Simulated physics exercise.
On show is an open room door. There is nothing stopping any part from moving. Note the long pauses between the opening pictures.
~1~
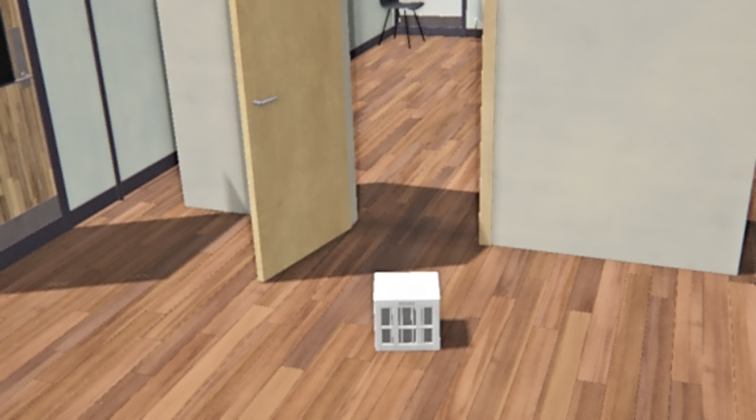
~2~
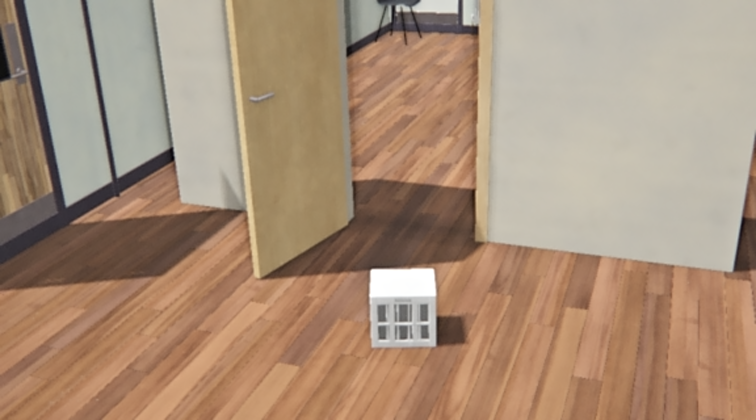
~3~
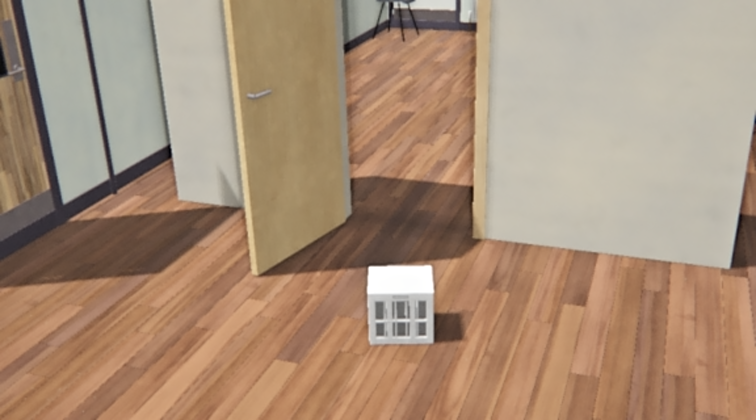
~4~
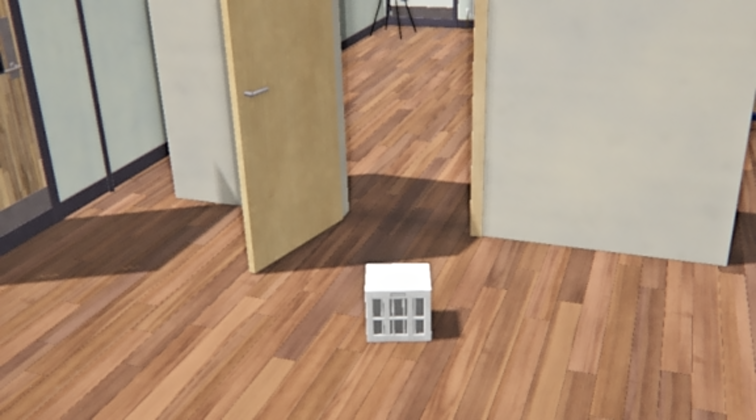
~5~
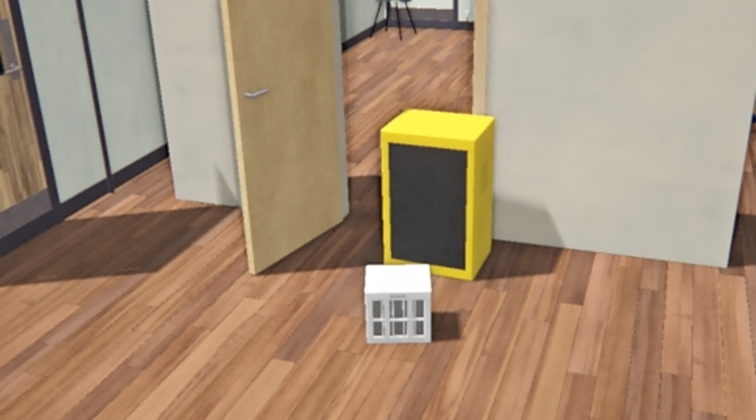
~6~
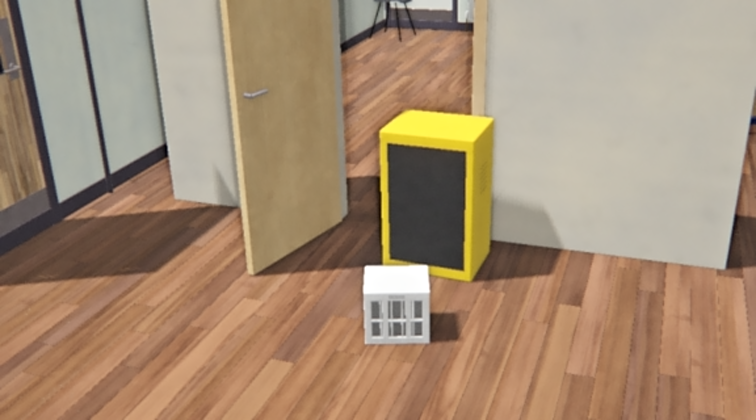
A pale wooden door stands wide open in a grey-walled room with wood-plank flooring, seen from a raised viewpoint facing the doorway, with a dark chair beyond. A small white crate sits on the floor in front of the opening, and glass panels line the left side. The view drifts very slightly while door and crate stay still, then a yellow cabinet with a black front abruptly appears behind the crate.
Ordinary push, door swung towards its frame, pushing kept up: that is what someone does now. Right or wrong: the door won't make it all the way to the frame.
Right.
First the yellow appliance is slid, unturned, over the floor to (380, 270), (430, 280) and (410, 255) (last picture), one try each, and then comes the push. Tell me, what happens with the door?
It gets caught first, gets caught second and gets caught third.
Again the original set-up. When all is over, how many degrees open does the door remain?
The door ends up some 45° open.
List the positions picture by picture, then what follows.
The first picture shows door wide open and still; white crate (407, 311).
The second picture shows door wide open and still; white crate (403, 308).
The third picture shows door wide open and still; white crate (401, 305).
The fourth picture shows door wide open and still; white crate (398, 302).
The fifth picture shows door wide open and still; white crate (398, 304).
The sixth picture shows door wide open and still; yellow appliance (438, 195); white crate (397, 305).
Then, 0.70 s after the last picture, open by 83°.
Then, 1.00 s after the last picture, open by 63°.
At rest, open by 47°; both in place. Seen from the same camera at the end, yellow appliance near (441, 194).
